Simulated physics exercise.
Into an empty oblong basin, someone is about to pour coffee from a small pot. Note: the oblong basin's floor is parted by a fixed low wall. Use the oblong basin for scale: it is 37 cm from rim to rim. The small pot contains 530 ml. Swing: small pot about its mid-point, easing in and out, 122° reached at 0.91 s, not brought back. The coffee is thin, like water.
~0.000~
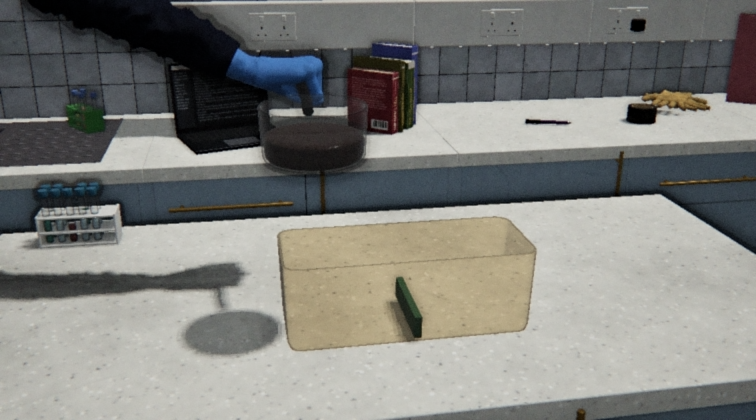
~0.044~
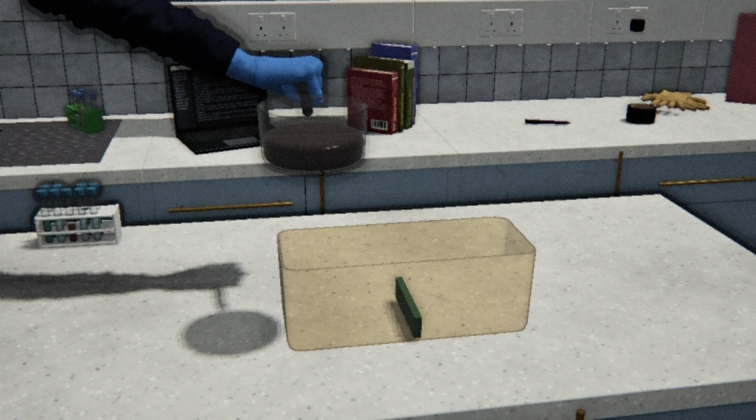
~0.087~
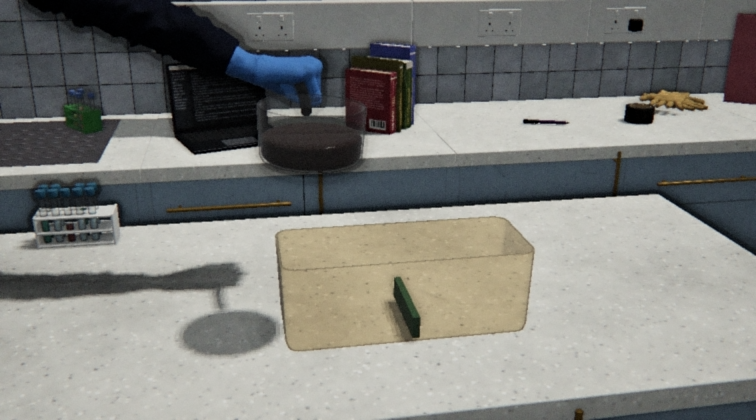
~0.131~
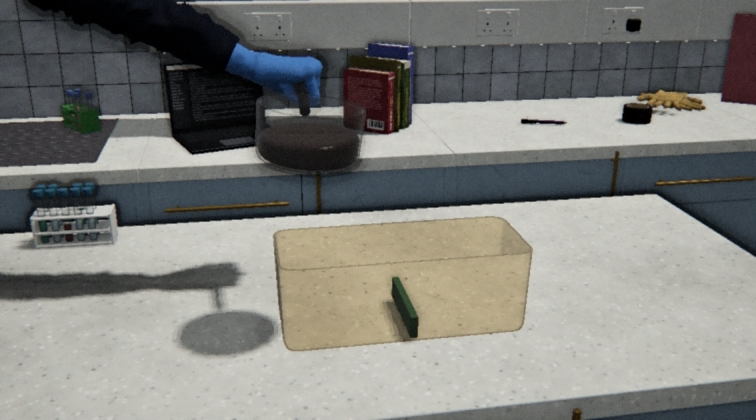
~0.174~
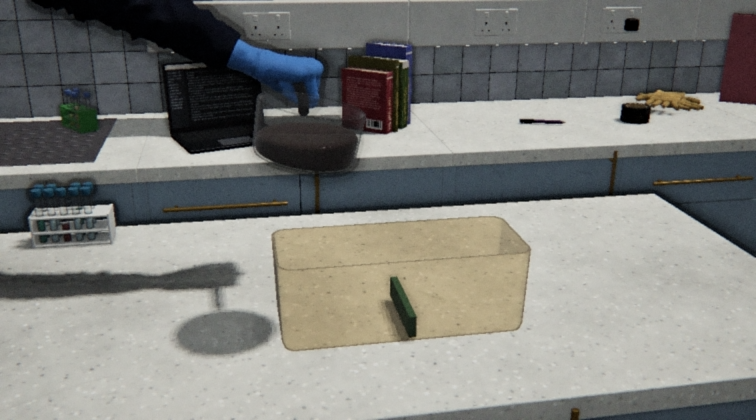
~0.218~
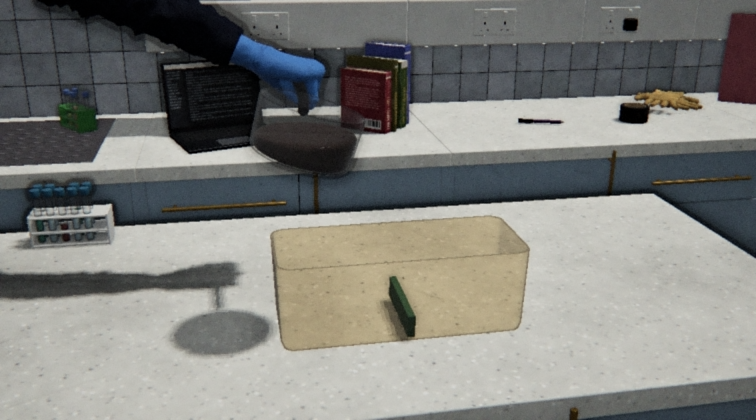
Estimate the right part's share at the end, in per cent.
Roughly 25 per cent is in the right part.
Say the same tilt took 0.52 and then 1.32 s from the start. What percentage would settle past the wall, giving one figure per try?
10 and 30 %.
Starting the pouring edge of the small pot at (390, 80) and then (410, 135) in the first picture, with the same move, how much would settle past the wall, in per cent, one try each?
Some 60 and 70 per cent, in that order.
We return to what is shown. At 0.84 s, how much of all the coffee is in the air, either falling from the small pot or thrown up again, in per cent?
Close to 12 %.
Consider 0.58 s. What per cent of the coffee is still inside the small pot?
Portion remaining: Approx. 48 per cent.
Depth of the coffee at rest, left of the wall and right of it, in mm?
About 16 mm left, about 6 mm right.
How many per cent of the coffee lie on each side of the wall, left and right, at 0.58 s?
Around 5 percent on the left and 0 on the right.
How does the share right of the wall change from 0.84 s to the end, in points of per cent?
Net change: A rise of about 3 %.
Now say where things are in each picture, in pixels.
In the first picture, it leans 0°; its right rim is at (366, 105); the coffee meets the walls at (263, 136) and (362, 132); the oblong basin's rim runs from (280, 251) to (522, 235); the wall's top is at (408, 297).
In the second picture, it leans 1°; its right rim is at (366, 106); the coffee meets the walls at (262, 136) and (362, 132).
In the third picture, it leans 3°; its right rim is at (365, 108); the coffee meets the walls at (261, 136) and (361, 133).
In the fourth picture, it leans 6°; its right rim is at (364, 111); the coffee meets the walls at (258, 135) and (359, 133).
In the fifth picture, it leans 11°; its right rim is at (364, 115); the coffee meets the walls at (256, 134) and (357, 133).
In the sixth picture, it leans 16°; its right rim is at (364, 120); the coffee meets the walls at (253, 133) and (356, 133).
Then, 0.58 s in, the tilt is 86° and 49 per cent is still to pour, 5 is left of the wall and 0 right of it.
Then, 0.84 s in, the tilt is 120° and 5 per cent is still to pour, 61 is left of the wall and 22 right of it.
Then, 1.11 s in, the tilt is 122° and 0 per cent is still to pour, 74 is left of the wall and 24 right of it.
Then, 1.41 s in, the tilt is 122° and 0 per cent is still to pour, 74 is left of the wall and 25 right of it.
Finally, 74 per cent lies left of the wall, 25 right of it and 1 outside.
